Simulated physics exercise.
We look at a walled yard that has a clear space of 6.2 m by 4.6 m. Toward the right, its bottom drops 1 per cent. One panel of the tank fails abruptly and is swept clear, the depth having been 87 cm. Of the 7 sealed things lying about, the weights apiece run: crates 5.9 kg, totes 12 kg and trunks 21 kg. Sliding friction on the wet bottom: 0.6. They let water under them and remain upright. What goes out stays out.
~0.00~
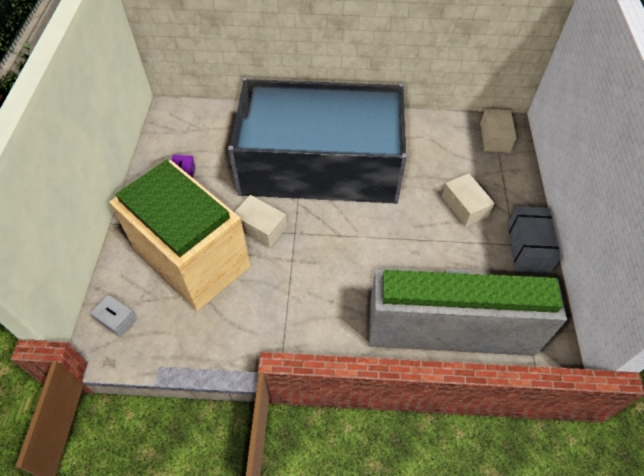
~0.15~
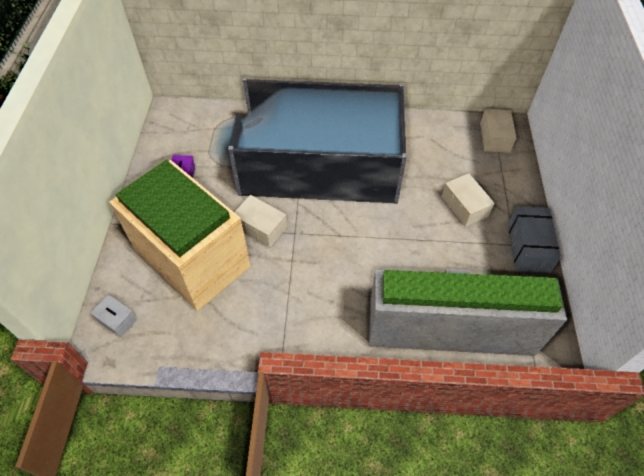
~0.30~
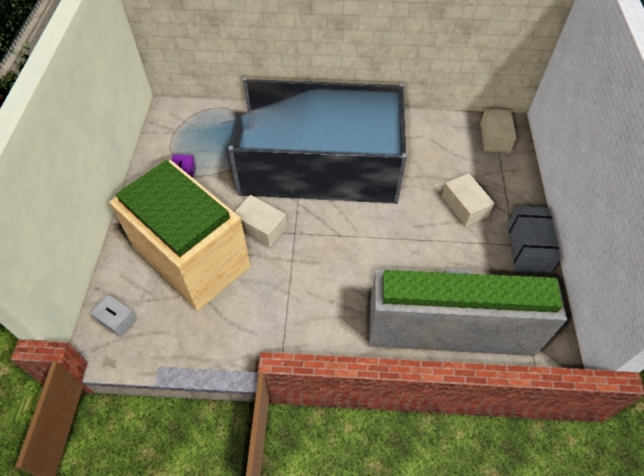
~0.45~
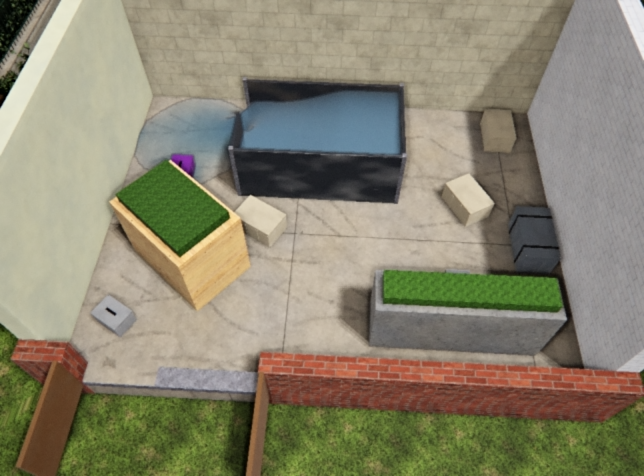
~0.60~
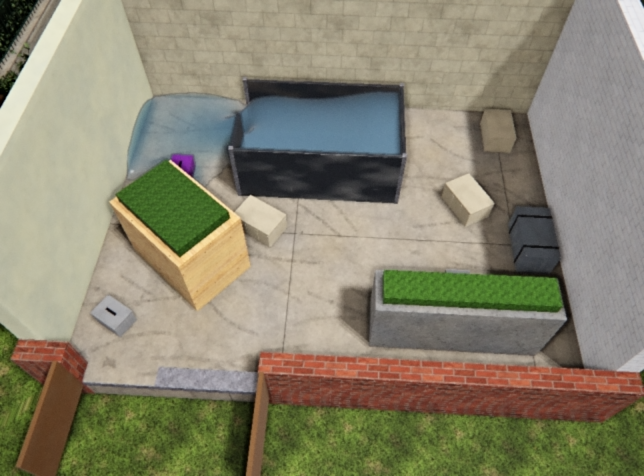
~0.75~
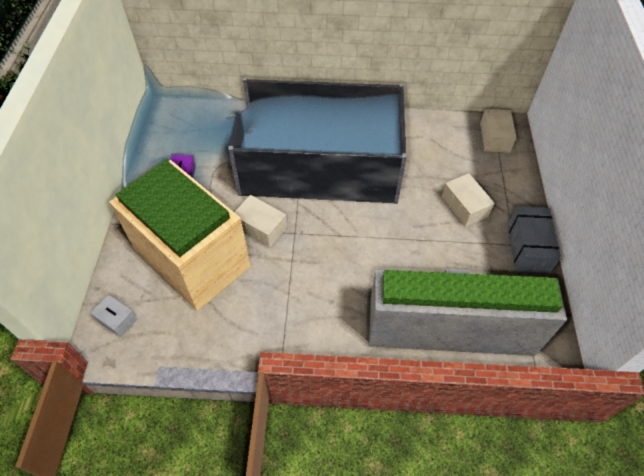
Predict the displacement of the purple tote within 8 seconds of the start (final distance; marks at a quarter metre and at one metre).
By the end, the purple tote is taken a long way.
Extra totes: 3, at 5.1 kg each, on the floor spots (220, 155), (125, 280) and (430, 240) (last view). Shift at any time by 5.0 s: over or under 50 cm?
In sequence: Goes beyond; goes beyond; stays within.
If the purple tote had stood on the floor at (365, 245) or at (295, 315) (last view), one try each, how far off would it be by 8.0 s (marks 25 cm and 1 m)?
Run one, it remains planted; run two, it remains planted.
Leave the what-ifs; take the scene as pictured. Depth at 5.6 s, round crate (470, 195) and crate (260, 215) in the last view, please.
Depths: Near 3 cm, then near 4 cm.
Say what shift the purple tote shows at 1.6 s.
About 50 cm.
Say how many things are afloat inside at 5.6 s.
Count at that moment: 2.
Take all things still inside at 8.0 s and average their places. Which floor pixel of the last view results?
It works out to somewhere near (477, 251) on the floor.
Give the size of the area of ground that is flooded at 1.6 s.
Close to 8.0 m2, I'd say.
After 1.6 s the purple tote is near (157, 186), 0.5 m from its start, aground; 0 of 7 are out; 0 afloat.
After 3.6 s the purple tote is near (115, 329), 2.6 m from its start, aground; 1 of 7 are out; 0 afloat.
After 5.6 s the purple tote has gone out; 2 of 7 are out; 2 afloat.
After 8.0 s the purple tote has gone out; 2 of 7 are out; 3 afloat.
